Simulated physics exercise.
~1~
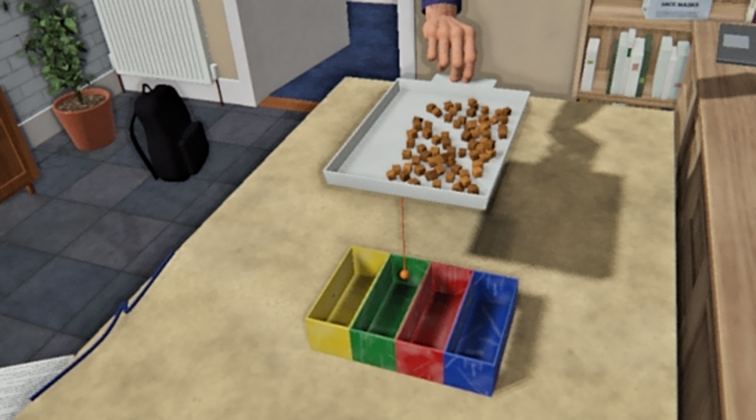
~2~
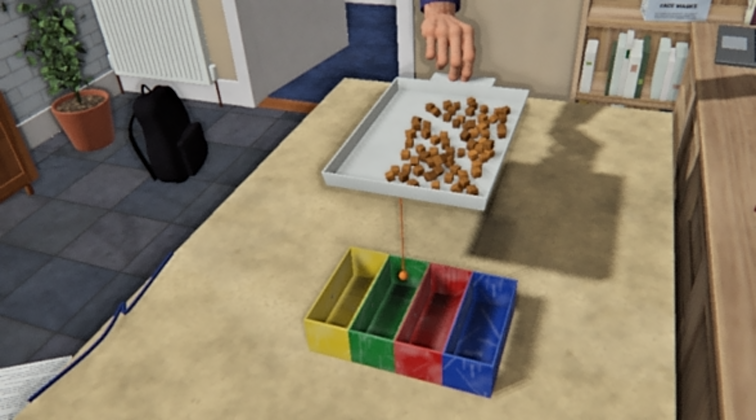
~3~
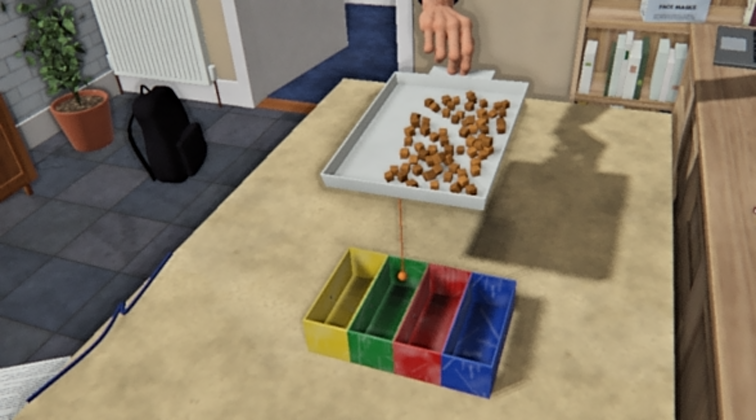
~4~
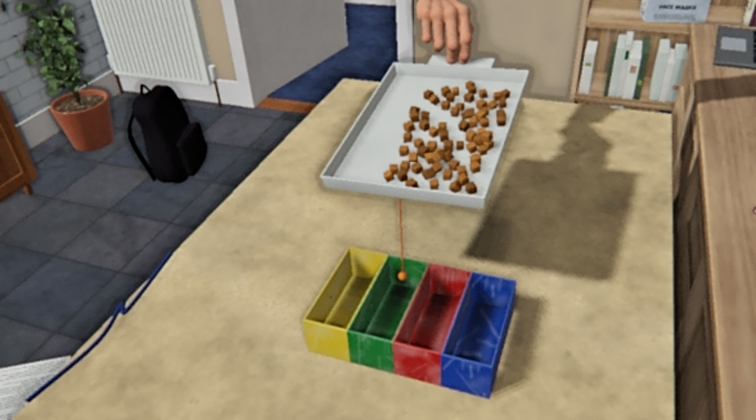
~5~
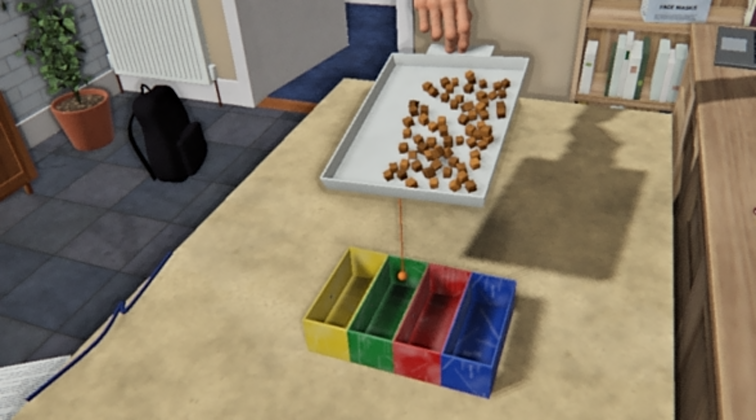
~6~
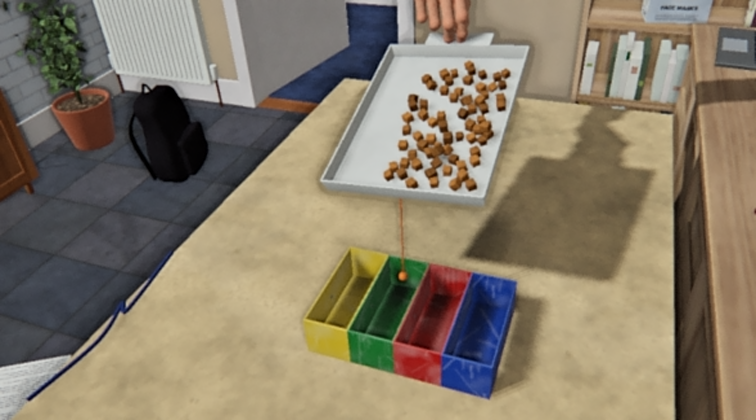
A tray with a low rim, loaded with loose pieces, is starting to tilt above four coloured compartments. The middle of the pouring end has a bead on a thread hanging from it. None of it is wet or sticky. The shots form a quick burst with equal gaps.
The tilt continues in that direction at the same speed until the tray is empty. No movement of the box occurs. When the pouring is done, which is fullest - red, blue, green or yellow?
Fullest: The yellow cell.
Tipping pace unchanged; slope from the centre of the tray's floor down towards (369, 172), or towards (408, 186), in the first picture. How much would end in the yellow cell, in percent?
I'd put it at some 50 % and then some 20 %.
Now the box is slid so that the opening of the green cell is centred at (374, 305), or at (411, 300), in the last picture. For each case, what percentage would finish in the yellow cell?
Trial 1 about 30 %, trial 2 about 30 %.
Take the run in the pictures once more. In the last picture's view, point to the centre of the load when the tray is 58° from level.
Look about (392, 171) in the last picture.
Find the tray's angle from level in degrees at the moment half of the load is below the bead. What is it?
Roughly 115 degrees from level.
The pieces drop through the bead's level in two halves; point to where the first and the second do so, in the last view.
Points: About (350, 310), then about (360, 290).
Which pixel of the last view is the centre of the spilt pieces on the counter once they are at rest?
Centre: Close to (258, 412).
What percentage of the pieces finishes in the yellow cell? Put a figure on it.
Result: Near 40 %.
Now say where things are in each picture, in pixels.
The first frame shows corners of the pouring end (327, 170) and (485, 195), level; middle of the load (447, 144), brown sugar cubes; bead on its thread (405, 274); yellow cell (329, 336); green cell (373, 347); red cell (419, 359); blue cell (468, 372).
The second frame shows corners of the pouring end (325, 172) and (484, 196), level; middle of the load (446, 144).
The third frame shows corners of the pouring end (324, 173) and (483, 196), tipped barely, lowest at the left corner; middle of the load (445, 141).
The fourth frame shows corners of the pouring end (324, 175) and (482, 196), tipped a little, lowest at the left corner; middle of the load (444, 136).
The fifth frame shows corners of the pouring end (324, 177) and (481, 195), tipped a little, lowest at the left corner; middle of the load (444, 131).
The sixth frame shows corners of the pouring end (324, 179) and (481, 195), tipped clearly, lowest at the left corner; middle of the load (443, 127); yellow cell (327, 338); green cell (371, 349); red cell (417, 361); blue cell (466, 374).
Just after the last frame, tray tipped steeply; almost all on the tray; about a tenth falling or outside the box.
A moment on, tray tipped right over; the larger part on the tray; about a tenth in the yellow cell; just a few in the red cell; just a few in the green cell; about a tenth falling or outside the box.
Further on, tray tipped past a quarter turn; roughly a third in the yellow cell; roughly a quarter in the green cell; about a tenth in the red cell; roughly a third falling or outside the box.
When it is over, tray tipped past a quarter turn; roughly a third in the yellow cell; roughly a quarter in the green cell; about a tenth in the red cell; not one in the blue cell; roughly a third outside the box.
